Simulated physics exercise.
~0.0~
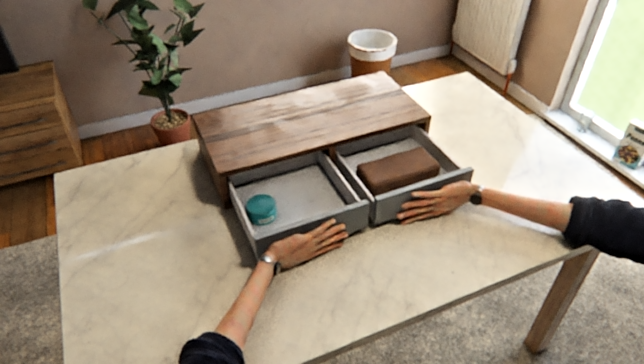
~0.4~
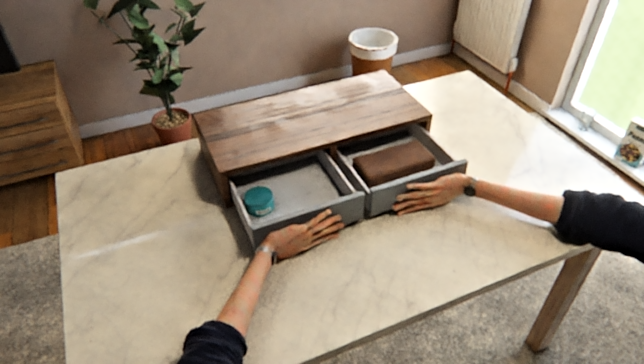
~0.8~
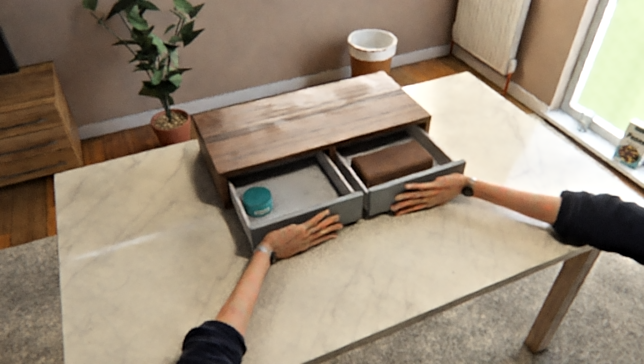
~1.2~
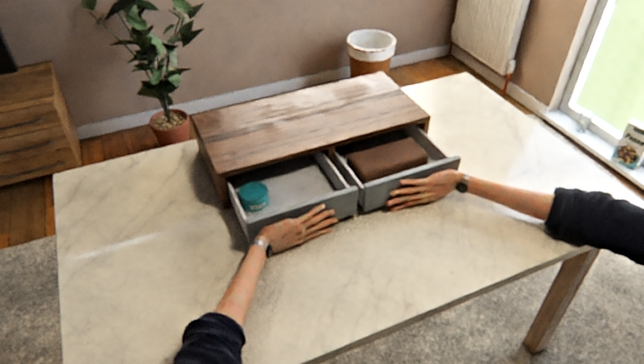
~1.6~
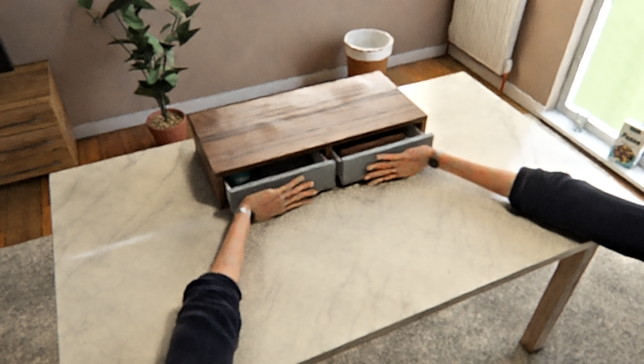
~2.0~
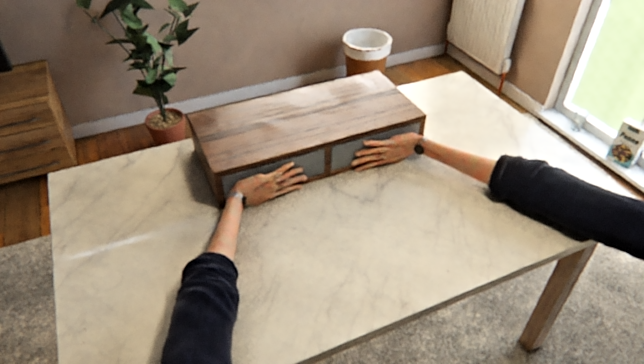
On a pale marble-look table, two hands pushing both open drawers of a low wooden chest inward until they close flush.
